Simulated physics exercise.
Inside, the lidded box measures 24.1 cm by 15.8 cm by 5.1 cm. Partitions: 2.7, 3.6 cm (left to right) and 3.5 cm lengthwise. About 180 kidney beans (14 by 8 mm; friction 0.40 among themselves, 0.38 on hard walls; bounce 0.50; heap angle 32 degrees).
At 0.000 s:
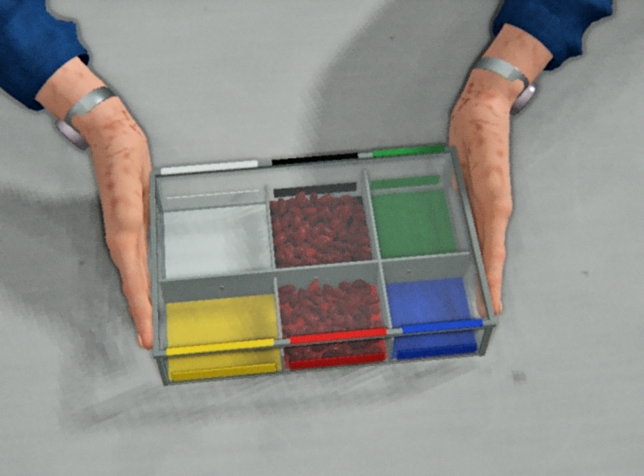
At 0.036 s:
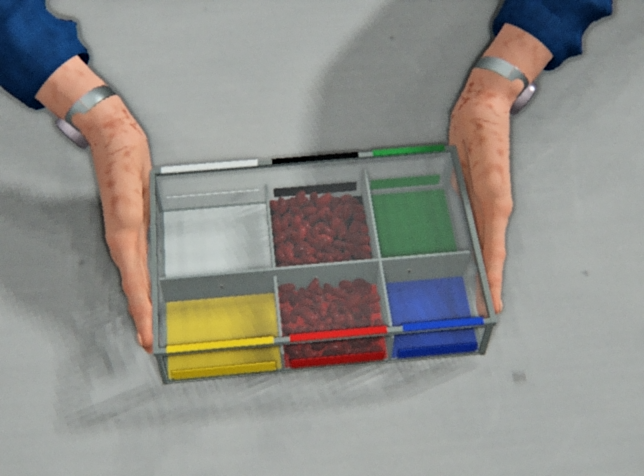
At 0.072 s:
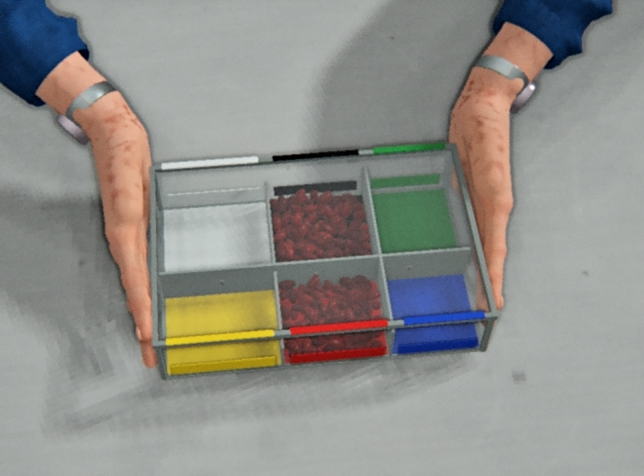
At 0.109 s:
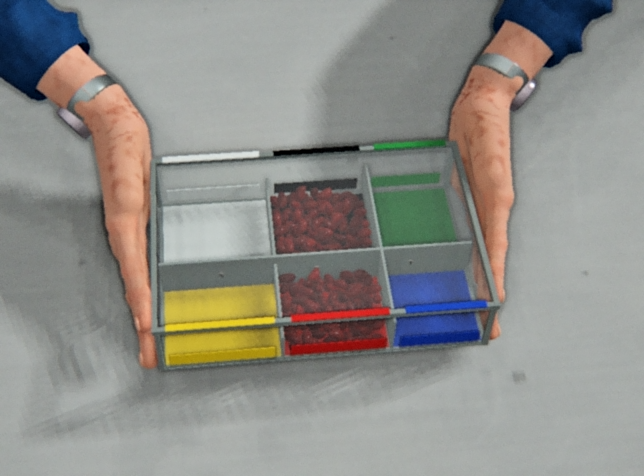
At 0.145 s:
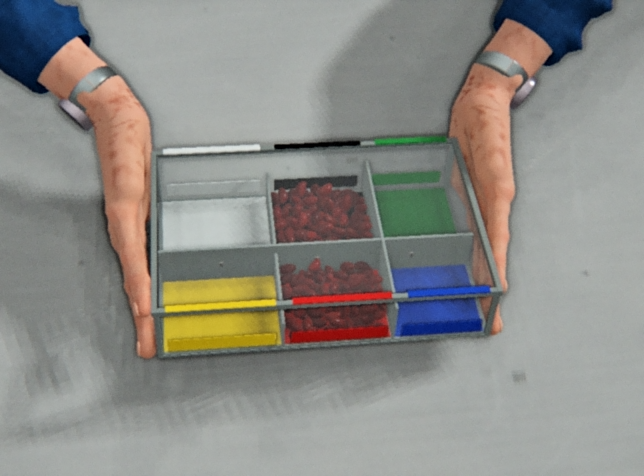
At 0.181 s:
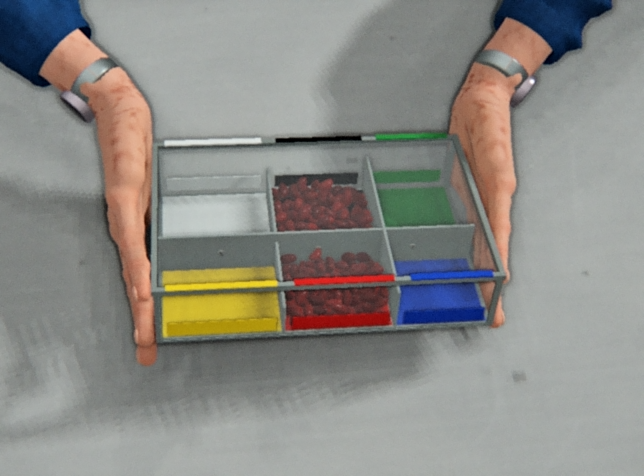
A clear lidded box with six compartments, held between two hands with blue sleeves and wristbands, is seen from above over a plain grey surface. White, black and green mark its back row and yellow, red and blue its front, with dark red beans filling only the black and red sections. The hands slowly tilt the box, its front edge rising in view while the beans barely shift and the camera stays still.
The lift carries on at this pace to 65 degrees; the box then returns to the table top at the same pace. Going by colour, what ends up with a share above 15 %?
Red compartment: Above; blue compartment: Below; green compartment: Below; yellow compartment: Below; white compartment: Below; black compartment: Above.
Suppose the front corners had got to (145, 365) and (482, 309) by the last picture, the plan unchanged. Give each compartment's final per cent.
Red 35, blue 0, green 0, yellow 15, white 5, black 40.
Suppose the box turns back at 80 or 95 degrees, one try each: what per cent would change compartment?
Some 10 and 20 per cent.
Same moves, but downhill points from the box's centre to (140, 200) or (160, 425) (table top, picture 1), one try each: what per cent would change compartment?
Some 25 and 25 per cent.
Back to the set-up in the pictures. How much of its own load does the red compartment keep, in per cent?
Roughly 90 per cent.
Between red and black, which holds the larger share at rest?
The black compartment.
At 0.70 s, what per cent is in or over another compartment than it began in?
About 0 per cent.
Then, at 0.70 s, tilt 64 degrees; red 45 %, black 55 %.
After 1.04 s, tilt 27 degrees; red 40 %, black 60 %.
Then, at 1.48 s, tilt 0 degrees; red 40 %, black 60 %.
By 1.9 s all is still; red 40 %, blue 0 %, green 0 %, yellow 0 %, white 0 %, black 60 %.
